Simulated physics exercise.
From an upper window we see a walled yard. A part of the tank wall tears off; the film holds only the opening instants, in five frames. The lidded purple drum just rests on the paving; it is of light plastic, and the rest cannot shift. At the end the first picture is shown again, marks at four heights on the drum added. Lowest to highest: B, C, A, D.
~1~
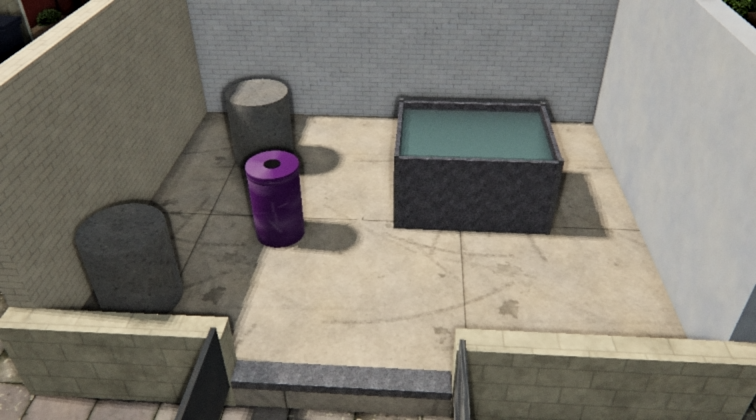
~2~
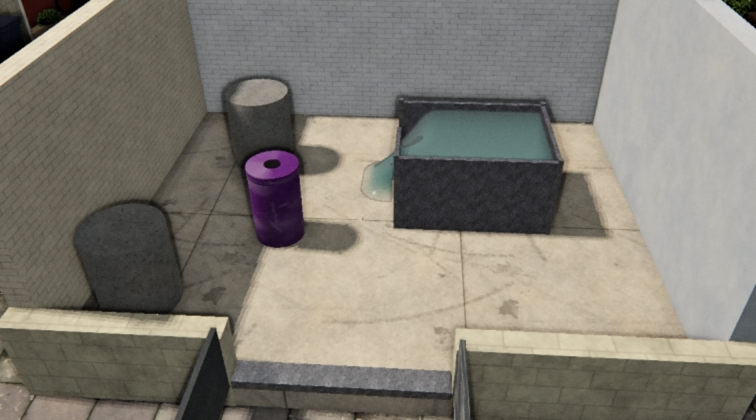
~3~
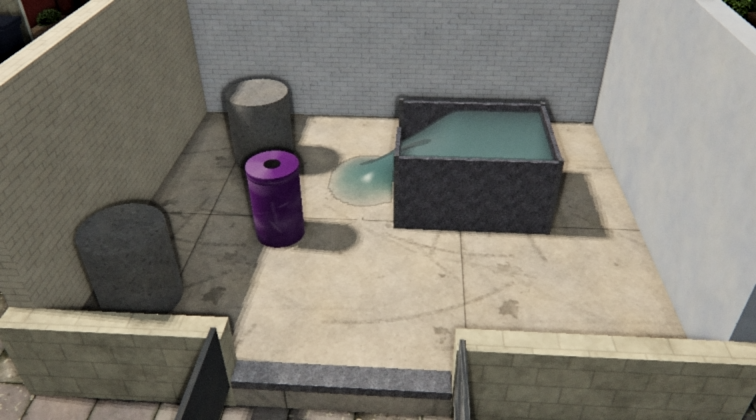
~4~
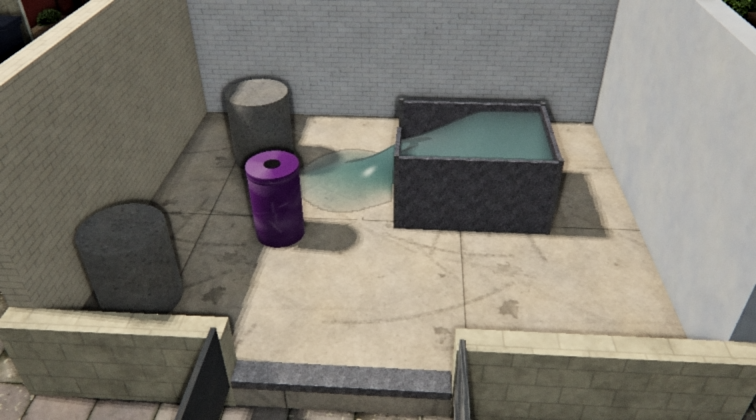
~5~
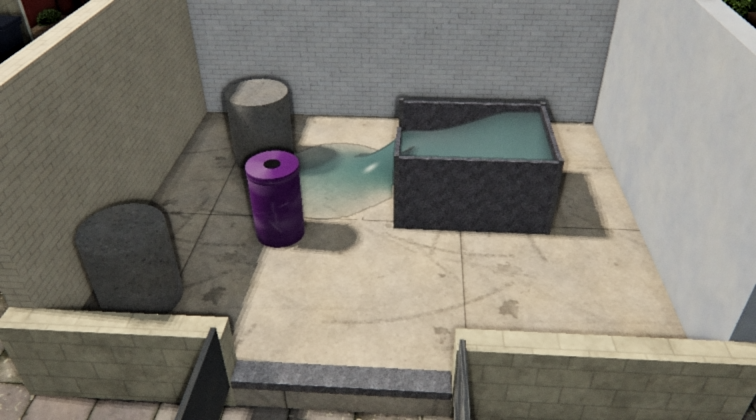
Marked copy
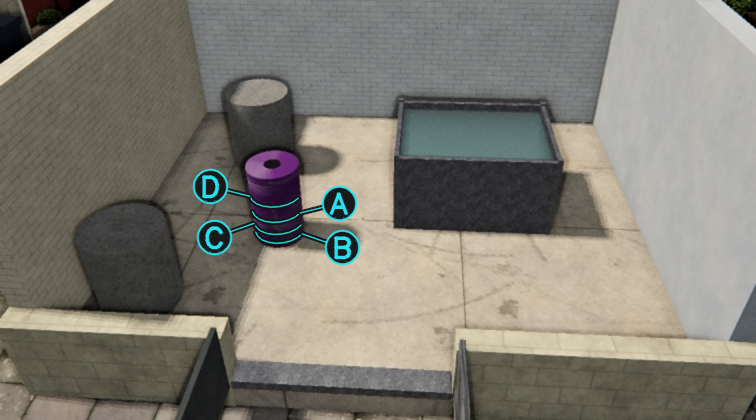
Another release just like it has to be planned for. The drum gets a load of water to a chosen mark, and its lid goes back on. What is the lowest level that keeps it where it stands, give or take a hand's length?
C.
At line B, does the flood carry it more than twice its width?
No, less.
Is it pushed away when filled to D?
No.
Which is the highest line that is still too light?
Line B.
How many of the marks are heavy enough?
Three of them.
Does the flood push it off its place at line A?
No, that is safe.
On the marked copy, A at (272, 222); B at (275, 243); C at (274, 234); D at (270, 207); from the bottom up B, C, A, D.
If A is chosen, it does not move.
If B is chosen, it is pushed about its own width away.
If C is chosen, it does not move.
If D is chosen, it does not move.
